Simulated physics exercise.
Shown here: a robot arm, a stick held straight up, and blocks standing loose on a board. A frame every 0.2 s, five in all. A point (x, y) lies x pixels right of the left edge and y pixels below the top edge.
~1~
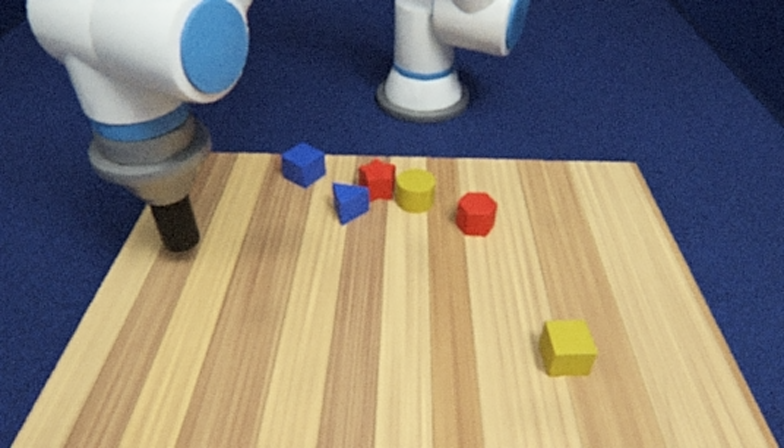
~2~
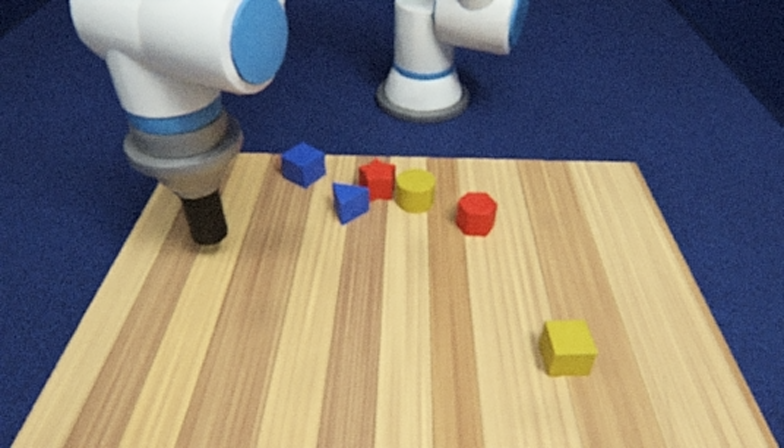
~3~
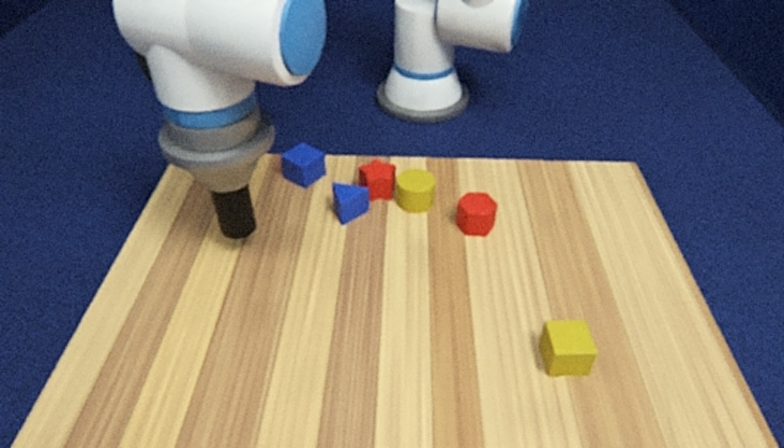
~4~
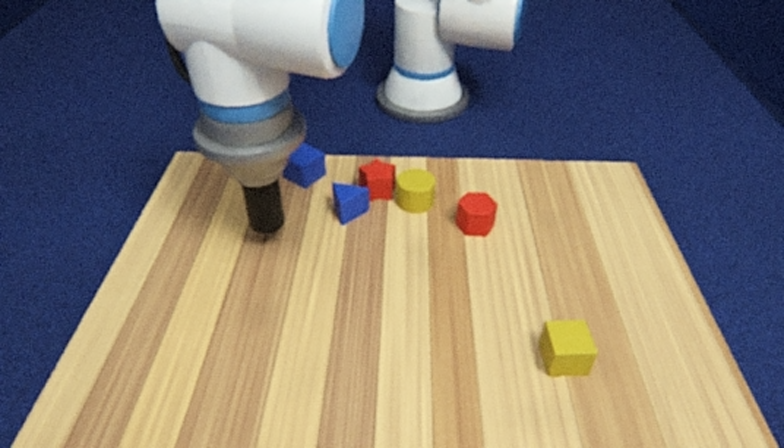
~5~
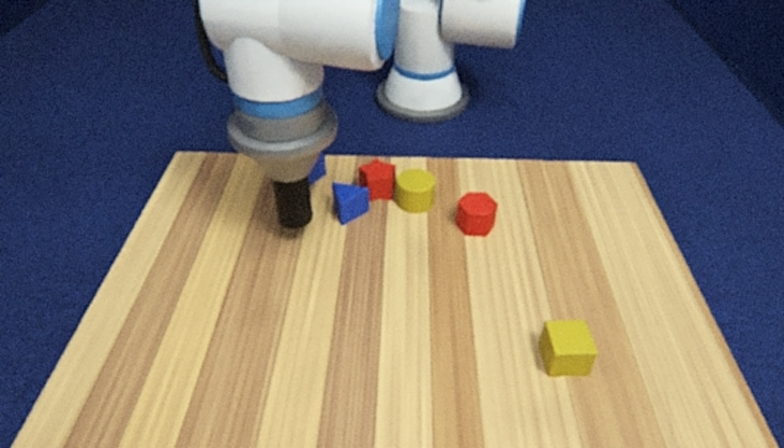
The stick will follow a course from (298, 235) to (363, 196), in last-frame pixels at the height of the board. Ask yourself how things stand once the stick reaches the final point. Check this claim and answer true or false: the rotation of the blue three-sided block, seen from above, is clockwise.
That statement is accurate.
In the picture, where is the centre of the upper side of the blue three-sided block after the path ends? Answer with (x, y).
It is at (386, 182).
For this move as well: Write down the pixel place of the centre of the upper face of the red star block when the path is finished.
It is going to be at (391, 162).
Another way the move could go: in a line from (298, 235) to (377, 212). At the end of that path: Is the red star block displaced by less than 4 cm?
Final answer: Yes.
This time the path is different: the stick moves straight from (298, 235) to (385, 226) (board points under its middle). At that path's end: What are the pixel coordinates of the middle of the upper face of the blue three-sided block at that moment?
Most likely (369, 187).
On the path given first. Halfway along, stick (332, 198); blue three-sided block (359, 186).
At the end, stick (362, 180); blue square block in place; blue three-sided block (386, 182), turned 40° clockwise; red star block (391, 162), turned 35° anticlockwise; yellow cylinder (421, 179).
